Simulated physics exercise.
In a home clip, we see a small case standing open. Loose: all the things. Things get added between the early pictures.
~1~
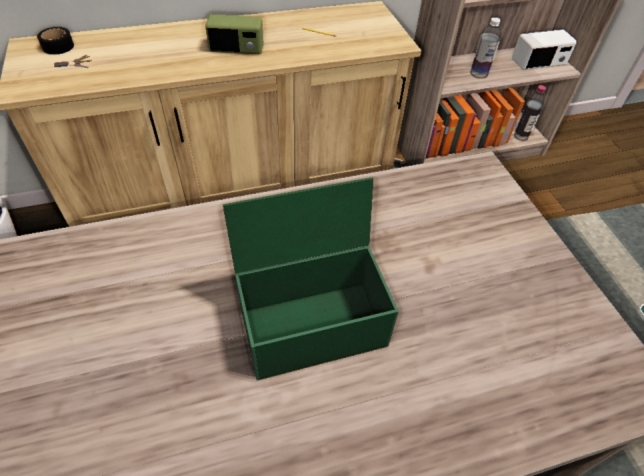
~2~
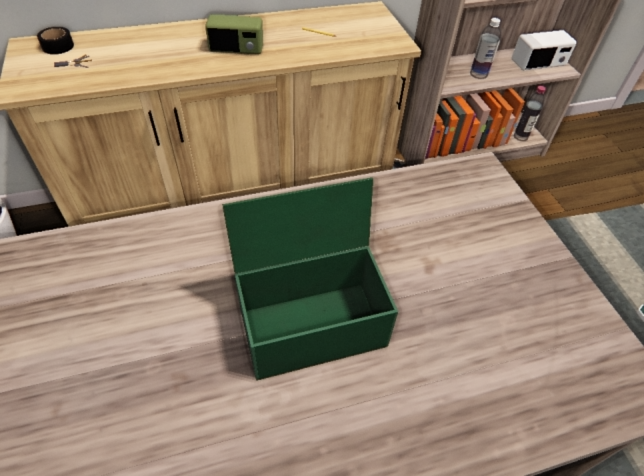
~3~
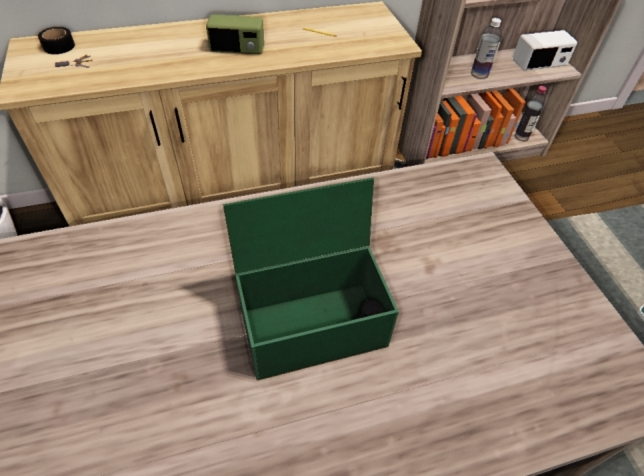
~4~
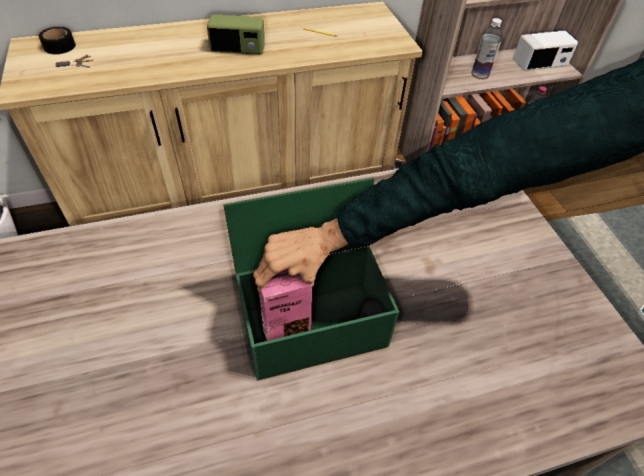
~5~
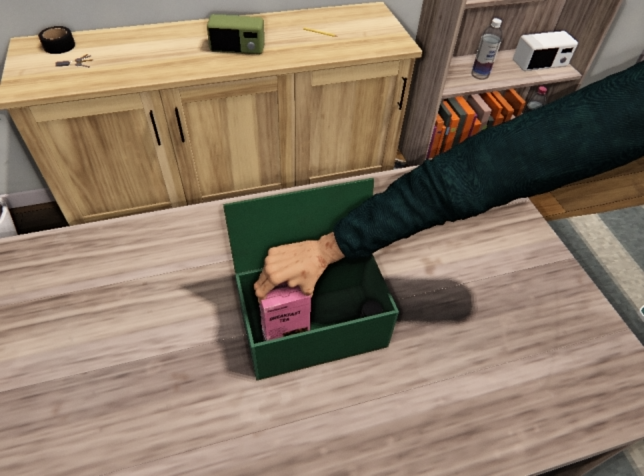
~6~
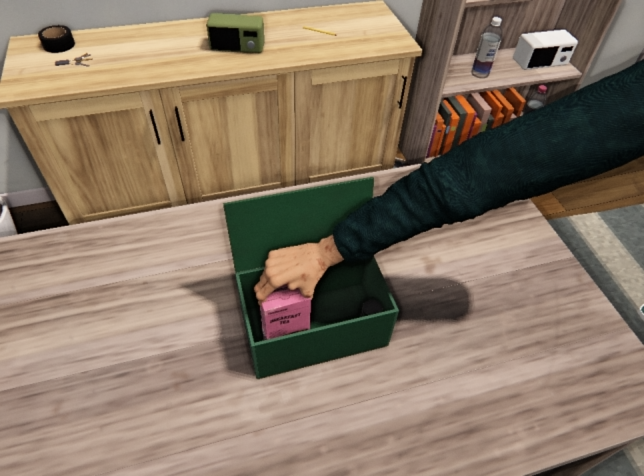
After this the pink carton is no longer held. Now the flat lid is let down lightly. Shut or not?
The lid is out of place.
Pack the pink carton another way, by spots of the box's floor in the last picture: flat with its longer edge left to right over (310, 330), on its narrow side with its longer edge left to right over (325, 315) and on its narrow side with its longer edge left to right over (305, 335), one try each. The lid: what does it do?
Lid, in order: Fully down, fully down, fully down.
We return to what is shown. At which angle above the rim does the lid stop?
It stays some 35° above the rim.
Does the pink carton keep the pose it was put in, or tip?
It stays as placed.
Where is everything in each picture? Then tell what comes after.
In the first picture, the last thing is not in view yet.
In the second picture, the last thing is not in view yet.
In the third picture, the last thing is not in view yet.
In the fourth picture, coming down; pink carton (286, 309).
In the fifth picture, coming down; pink carton (285, 319).
In the sixth picture, put in, still held; pink carton (285, 321).
Then, 1.00 s after the last picture, lid starting down.
Then, 1.40 s after the last picture, lid 70° above the rim.
Then, 1.60 s after the last picture, lid 53° above the rim.
Then, 1.70 s after the last picture, lid 43° above the rim.
At rest, lid 35° above the rim; both in place. Seen from the same camera at the end, pink carton near (285, 321).
